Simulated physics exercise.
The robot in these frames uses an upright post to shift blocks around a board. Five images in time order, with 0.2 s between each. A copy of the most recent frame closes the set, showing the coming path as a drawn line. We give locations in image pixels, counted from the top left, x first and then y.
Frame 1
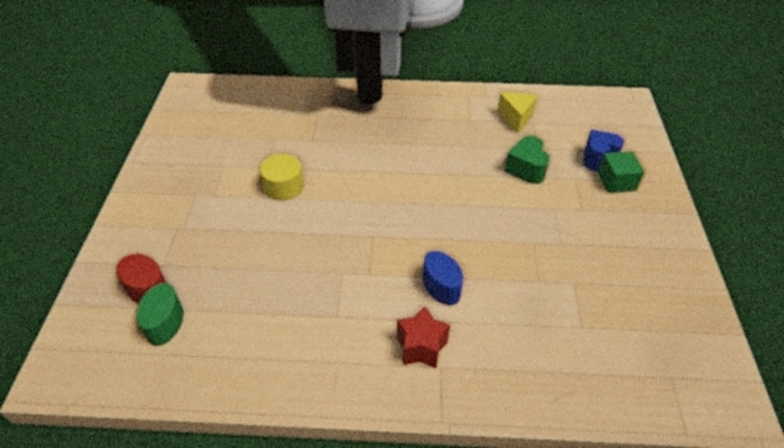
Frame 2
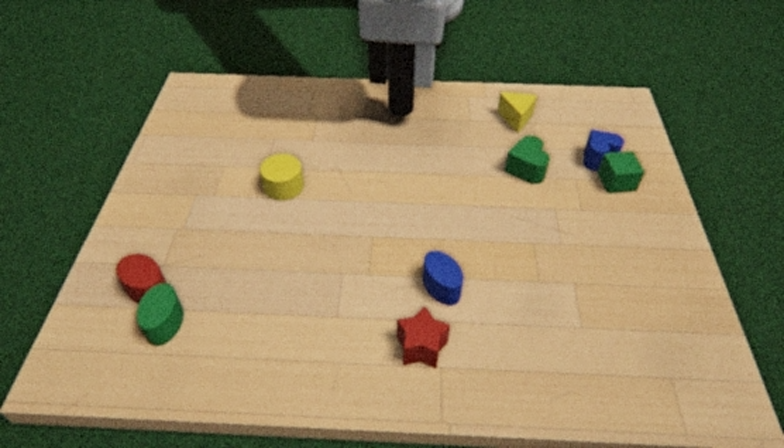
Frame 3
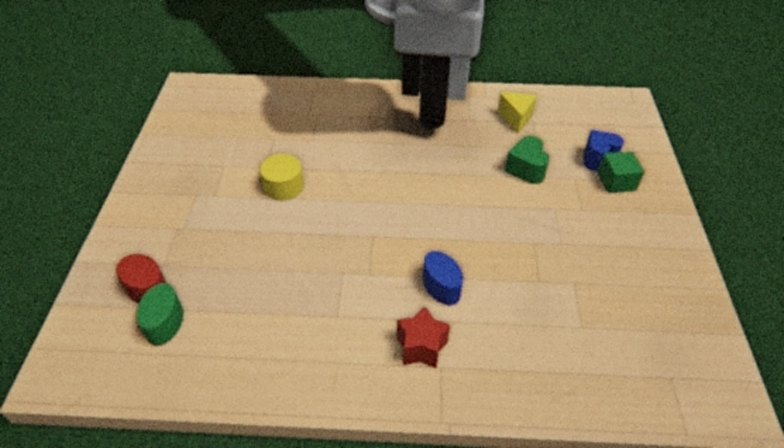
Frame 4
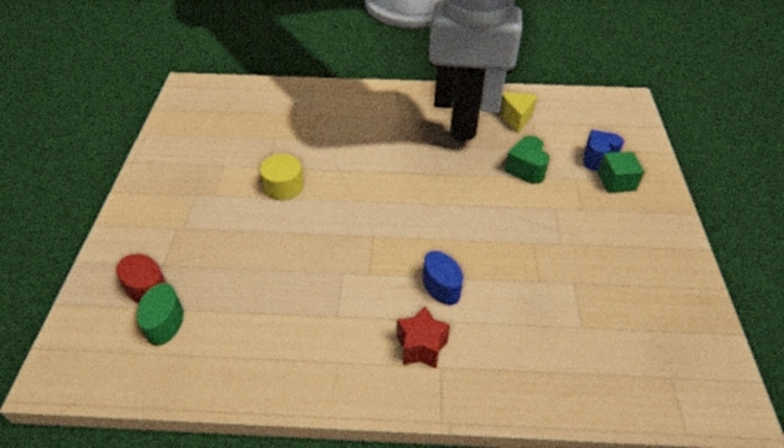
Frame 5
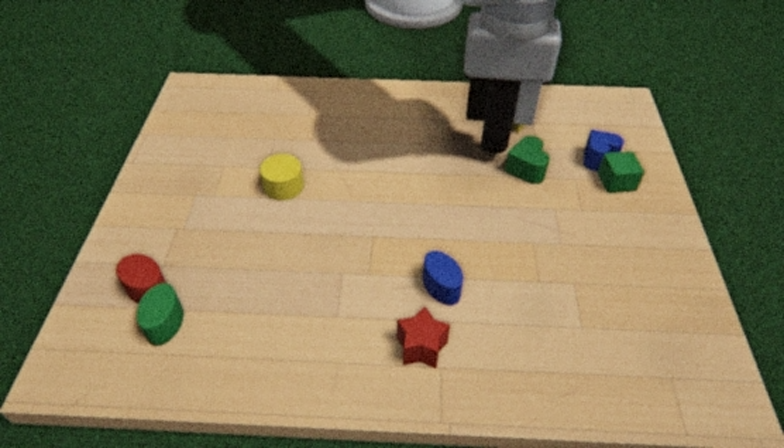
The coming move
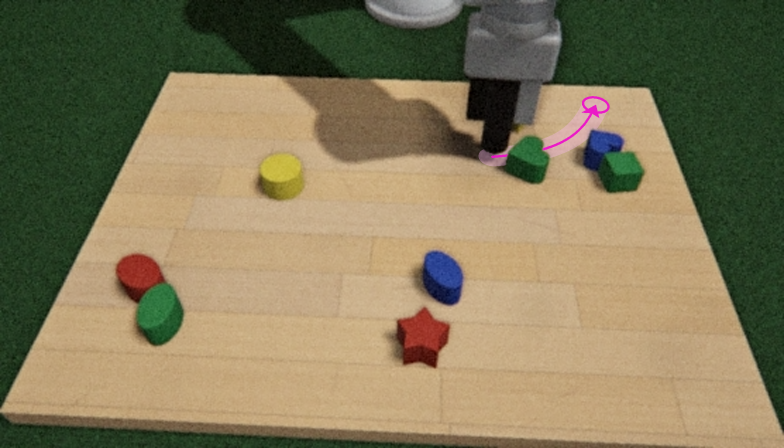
To begin with, a robot's dark upright post stands near the top edge of a wooden board scattered with red, green, blue and yellow blocks. The post then moves steadily right and slightly downward, passing in front of the yellow triangular block. It ends close beside the green heart-shaped block, with every block unmoved.
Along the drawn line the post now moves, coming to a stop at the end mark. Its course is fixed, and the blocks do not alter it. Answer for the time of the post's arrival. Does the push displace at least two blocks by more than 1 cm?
No.
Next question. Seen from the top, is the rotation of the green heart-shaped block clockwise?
My answer is yes.
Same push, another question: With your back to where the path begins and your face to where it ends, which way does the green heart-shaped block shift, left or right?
The right-hand side.
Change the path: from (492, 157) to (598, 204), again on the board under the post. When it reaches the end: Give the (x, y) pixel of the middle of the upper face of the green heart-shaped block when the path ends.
I think it will end close to (639, 184).
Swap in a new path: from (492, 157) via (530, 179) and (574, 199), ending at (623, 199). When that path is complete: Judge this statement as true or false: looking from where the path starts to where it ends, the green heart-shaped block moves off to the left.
Answer: True.
Path on the board, from (492, 157) over (542, 150) and (578, 131) to (596, 105).
On the path given first. One third of the way, post (545, 138); green heart-shaped block (547, 153), turned 40° clockwise.
Two thirds of the way, post (582, 119); green heart-shaped block (547, 153), turned 40° clockwise.
At the end, post (599, 93); green heart-shaped block (547, 153), turned 40° clockwise; blue heart-shaped block in place.
